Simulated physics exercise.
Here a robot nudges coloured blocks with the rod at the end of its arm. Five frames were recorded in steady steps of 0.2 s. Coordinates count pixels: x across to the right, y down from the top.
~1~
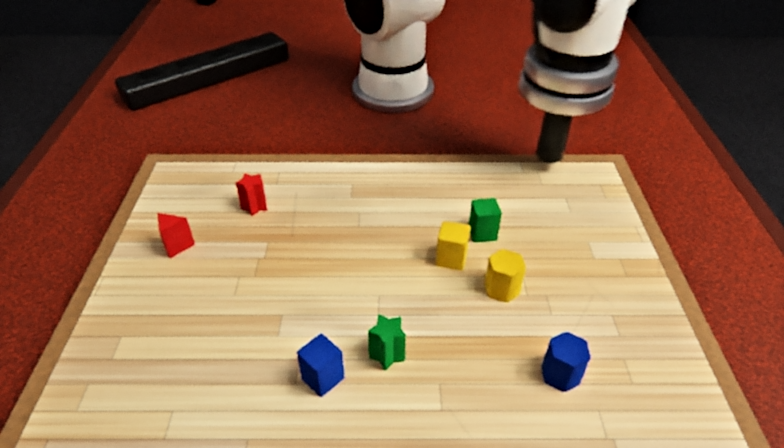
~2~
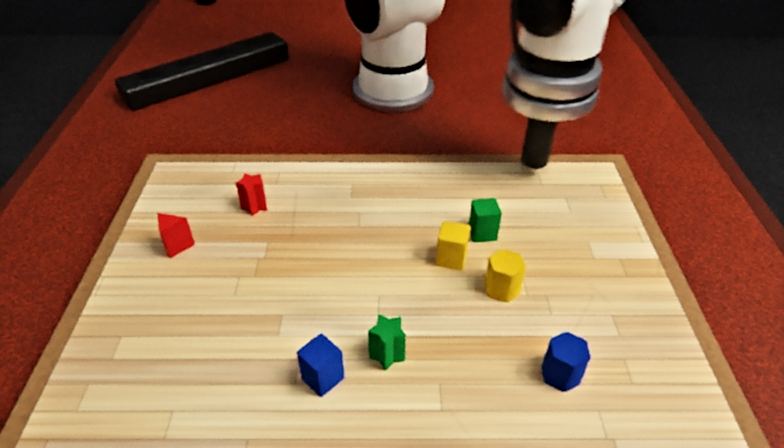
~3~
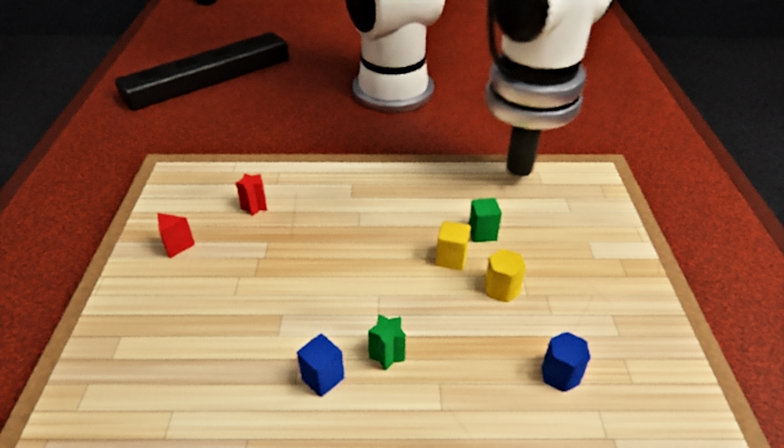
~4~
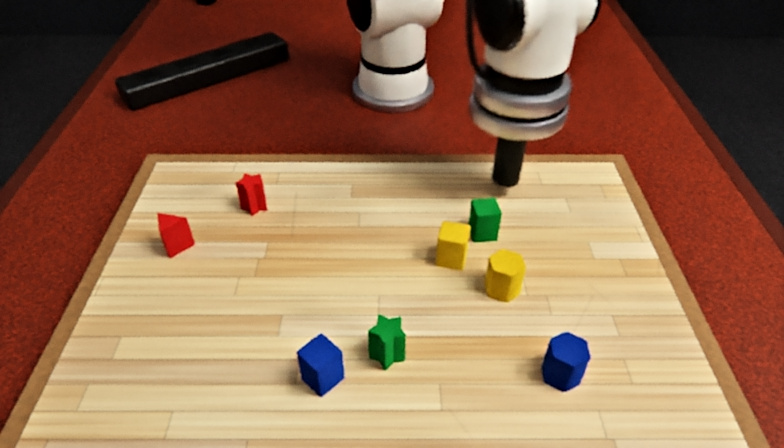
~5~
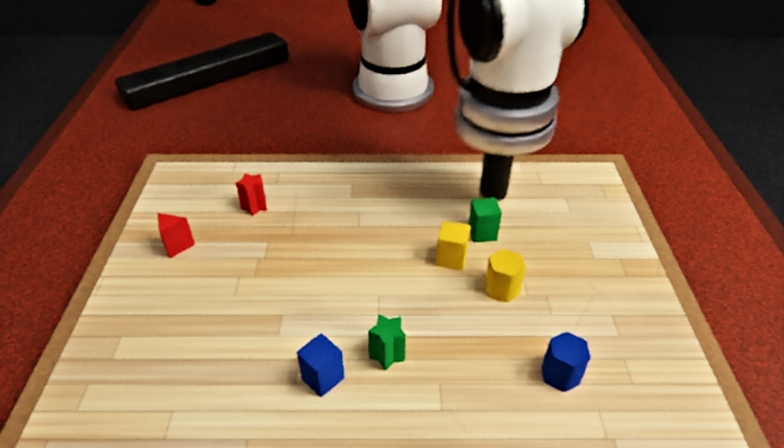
A white robot arm with a dark rod at its end hangs over the far right of a pale wooden board on a red surface, seen from the front and above. Red blocks sit at left, a blue cube and green star near the front, a blue block at right, and two yellow blocks beside a green one. The rod glides slightly left and nearer, closing on that green block, while the blocks and camera stay still.
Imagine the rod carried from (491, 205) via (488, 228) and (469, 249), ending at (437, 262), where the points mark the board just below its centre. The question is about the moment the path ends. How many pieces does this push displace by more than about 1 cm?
Two blocks move.
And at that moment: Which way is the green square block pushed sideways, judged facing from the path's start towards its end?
Shifts left.
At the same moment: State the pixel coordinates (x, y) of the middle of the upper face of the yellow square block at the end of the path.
Answer: (422, 257).
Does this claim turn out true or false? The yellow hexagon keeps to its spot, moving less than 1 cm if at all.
True.
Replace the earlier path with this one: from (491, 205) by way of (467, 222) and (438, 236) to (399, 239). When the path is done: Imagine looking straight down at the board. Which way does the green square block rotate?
Looking down: Anticlockwise.
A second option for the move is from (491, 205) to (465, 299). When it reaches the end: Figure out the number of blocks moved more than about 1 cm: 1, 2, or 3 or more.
Two of them.
What follows on the original path. One third of the way, rod (490, 217); green square block (481, 218), turned 30° clockwise.
Two thirds of the way, rod (470, 238); yellow square block (433, 248), turned 60° clockwise; green square block (463, 242), turned 15° clockwise.
At the end, rod (438, 251); yellow square block (422, 257), turned 75° clockwise; green square block (458, 255); yellow hexagon in place.
